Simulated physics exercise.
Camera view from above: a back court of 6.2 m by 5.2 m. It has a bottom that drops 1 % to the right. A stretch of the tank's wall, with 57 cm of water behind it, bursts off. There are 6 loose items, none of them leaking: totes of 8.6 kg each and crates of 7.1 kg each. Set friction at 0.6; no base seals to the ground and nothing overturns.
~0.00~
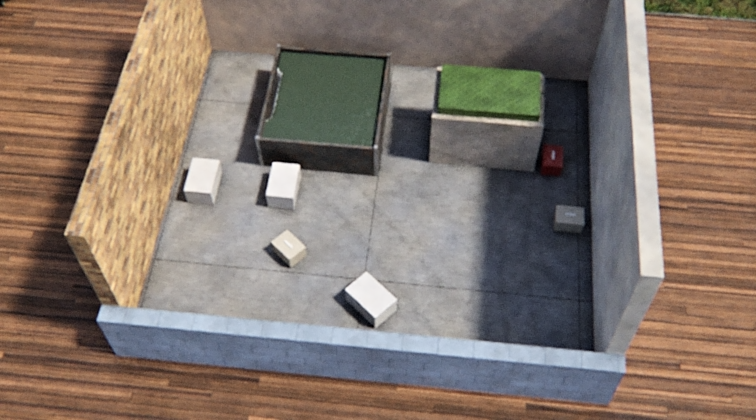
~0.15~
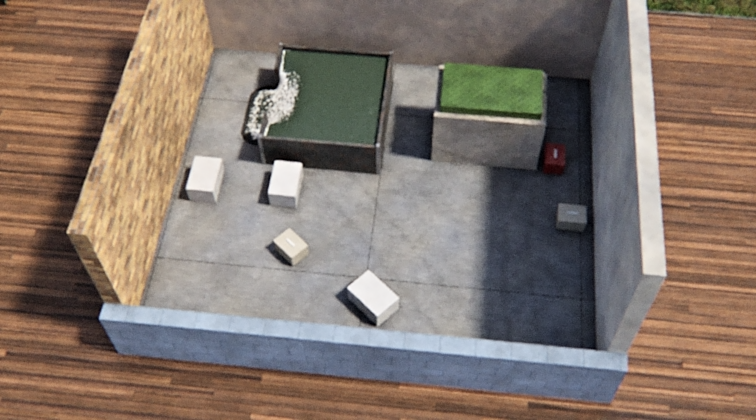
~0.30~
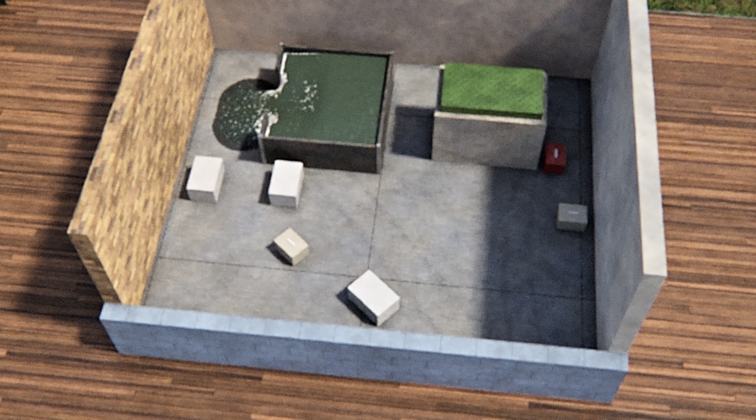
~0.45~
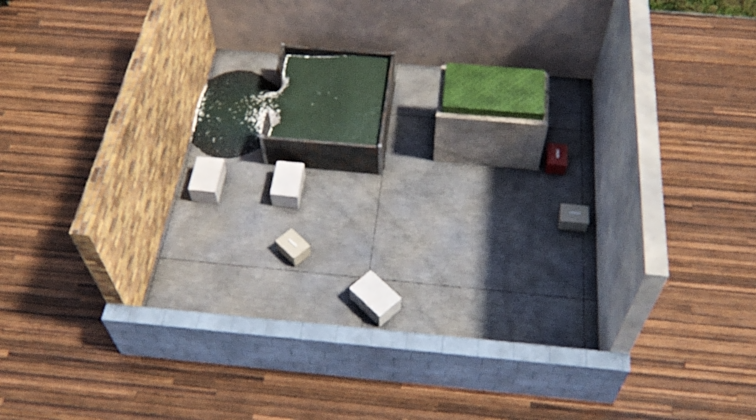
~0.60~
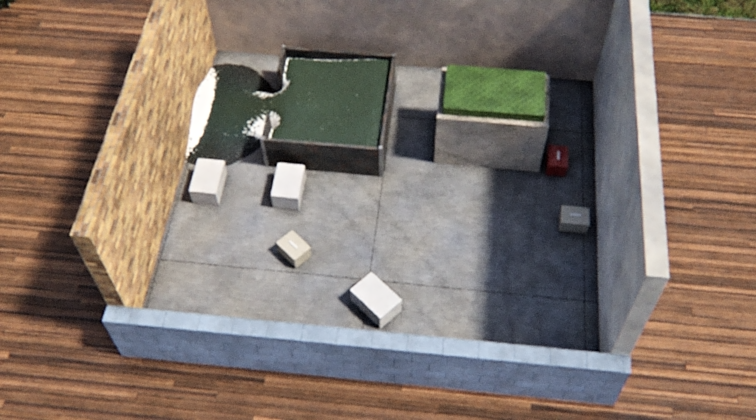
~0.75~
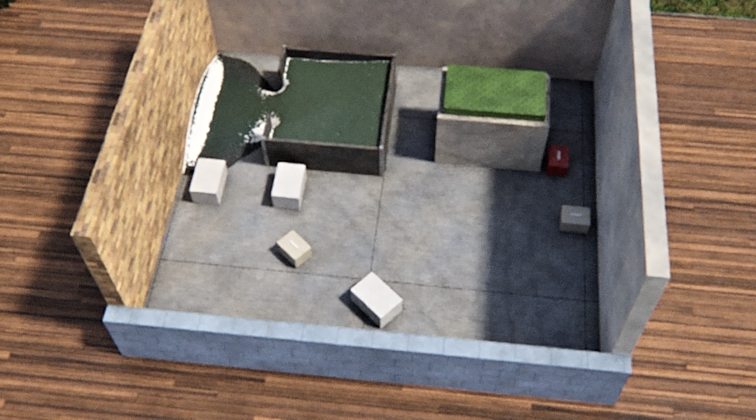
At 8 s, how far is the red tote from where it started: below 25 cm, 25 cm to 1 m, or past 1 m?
Chances are it never really leaves its spot.
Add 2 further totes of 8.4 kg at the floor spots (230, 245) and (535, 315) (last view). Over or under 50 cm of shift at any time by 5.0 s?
Well, the first one is higher and the other lower.
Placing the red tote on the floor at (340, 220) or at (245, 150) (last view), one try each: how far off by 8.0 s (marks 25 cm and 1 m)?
Run 1: It remains nearly still. Run 2: It is pushed a bit.
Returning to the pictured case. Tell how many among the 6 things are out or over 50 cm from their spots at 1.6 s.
The number I get is 0.
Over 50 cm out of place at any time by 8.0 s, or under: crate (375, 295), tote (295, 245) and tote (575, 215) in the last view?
In sequence - crossed the line; stayed below the line; stayed below the line.
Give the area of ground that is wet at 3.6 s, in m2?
About 17 m2.
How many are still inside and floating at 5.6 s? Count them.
Answer: 0.
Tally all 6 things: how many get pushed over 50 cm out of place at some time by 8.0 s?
By my count, 2.
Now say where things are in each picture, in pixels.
In the first frame, the red tote at (553, 155) rests on the ground; water covers 3.1 m2; 0 of 6 have shifted.
In the second frame, the red tote at (555, 154), on the bottom; 3.6 m2 under water; 0 of 6 have shifted.
In the third frame, the red tote at (556, 154), on the bottom; 4.3 m2 under water; 0 of 6 have shifted.
In the fourth frame, the red tote at (557, 154) rests on the ground; water covers 5.0 m2; 0 of 6 have shifted.
In the fifth frame, the red tote at (558, 156), on the bottom; water covers 5.2 m2; 0 of 6 have shifted.
In the sixth frame, the red tote at (559, 156) rests on the ground; 5.4 m2 under water; 0 of 6 have shifted.
After 1.6 s the red tote is near (559, 156), 0.0 m from its start, aground; 0 afloat.
After 3.6 s the red tote is near (559, 156), 0.0 m from its start, aground; 0 afloat.
After 5.6 s the red tote is near (559, 156), 0.0 m from its start, aground; 0 afloat.
After 8.0 s the red tote is near (559, 156), 0.0 m from its start, aground; 2 afloat.
